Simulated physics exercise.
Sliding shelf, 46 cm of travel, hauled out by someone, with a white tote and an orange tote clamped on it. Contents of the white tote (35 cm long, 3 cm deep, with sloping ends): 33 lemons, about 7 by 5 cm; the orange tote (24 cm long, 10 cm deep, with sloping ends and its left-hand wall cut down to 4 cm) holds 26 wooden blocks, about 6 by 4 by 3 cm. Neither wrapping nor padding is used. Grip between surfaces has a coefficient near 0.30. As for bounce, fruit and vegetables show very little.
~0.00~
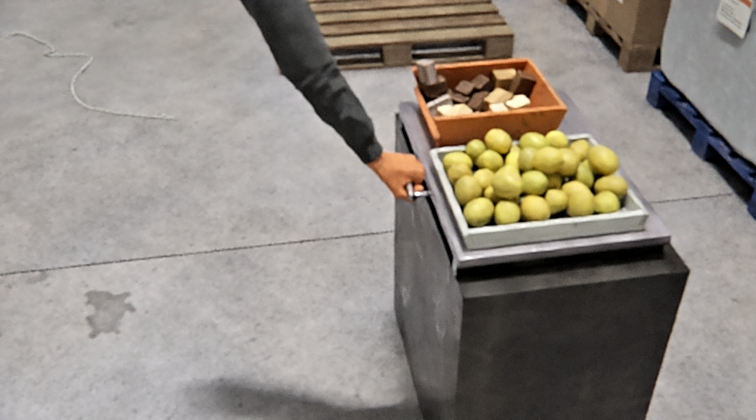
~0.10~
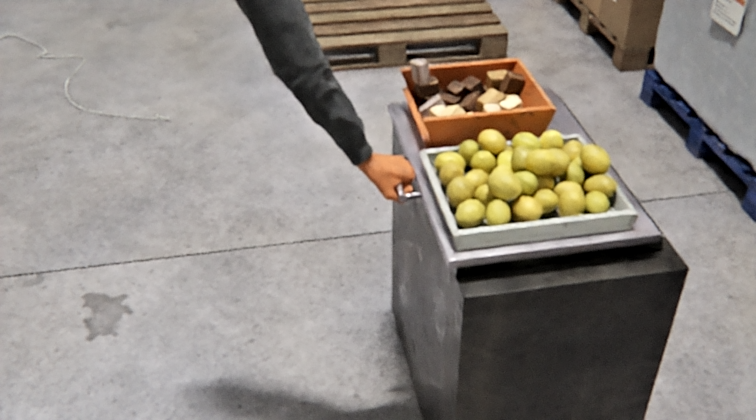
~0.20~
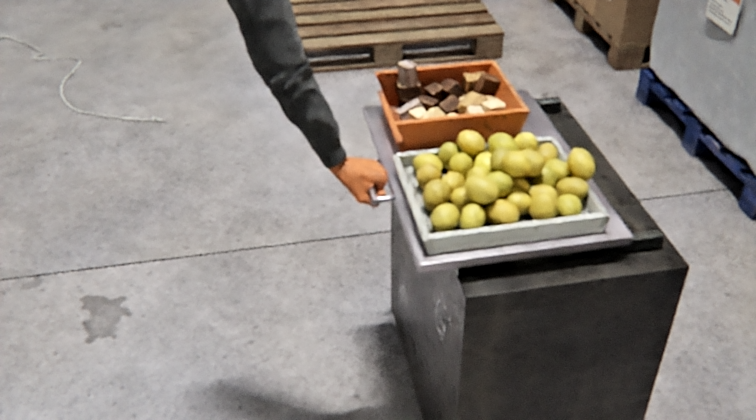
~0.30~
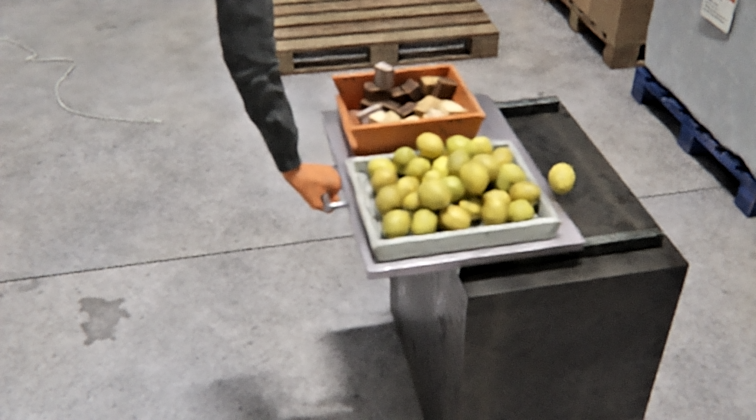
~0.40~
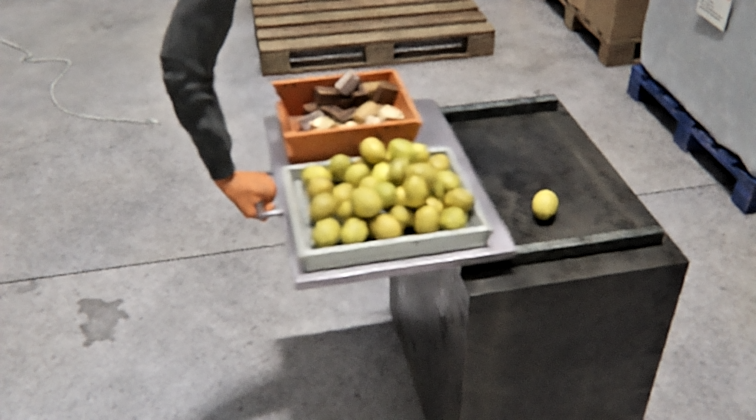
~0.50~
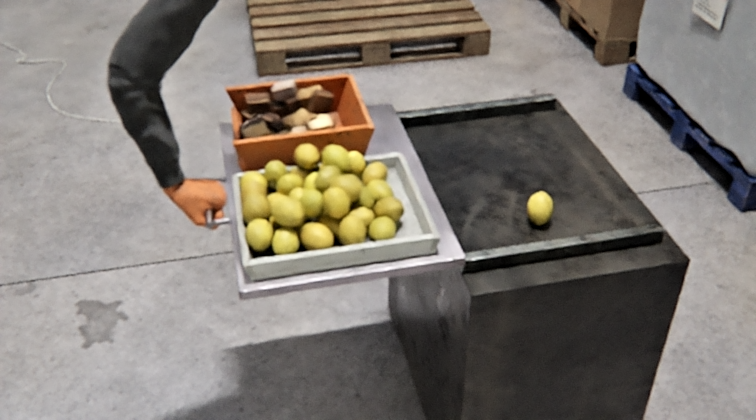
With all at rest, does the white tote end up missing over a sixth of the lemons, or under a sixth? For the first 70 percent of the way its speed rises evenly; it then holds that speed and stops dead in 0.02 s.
Over a sixth.
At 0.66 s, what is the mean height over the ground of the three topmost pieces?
Close to 94 cm up.
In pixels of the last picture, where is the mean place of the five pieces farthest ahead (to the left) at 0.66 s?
Their mean place is roughly (189, 158) in the last picture.
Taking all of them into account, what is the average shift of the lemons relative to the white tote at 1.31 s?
On average they end up some 18 cm further left.
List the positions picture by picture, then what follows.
In the first picture (each is followed by its nearest rim corner in this view), white tote, (470, 231); orange tote (its farthest corner), (528, 59); drawn out 0 cm; none out.
In the second picture, white tote, (459, 232); orange tote, (517, 59); drawn out 2 cm.
In the third picture, white tote, (430, 236); orange tote, (492, 62); drawn out 9 cm.
In the fourth picture, white tote, (378, 243); orange tote, (450, 65); drawn out 19 cm; 1 out, the lowest lemon at (562, 179).
In the fifth picture, white tote, (305, 253); orange tote, (392, 70); drawn out 35 cm; 1 out, the lowest lemon at (545, 205).
In the sixth picture, white tote, (249, 262); orange tote, (348, 75); drawn out 46 cm; 1 out, the lowest lemon at (540, 209).
After 0.54 s, white tote 32 in, 1 out and orange tote 26 in, 0 out.
After 0.66 s, white tote 27 in, 6 out and orange tote 24 in, 2 out.
After 0.88 s, white tote 22 in, 11 out and orange tote 24 in, 2 out.
When it is over (at 1.31 s), white tote 22 in, 11 out and orange tote 24 in, 2 out. Asked share, 11 of 33, 33 per cent.
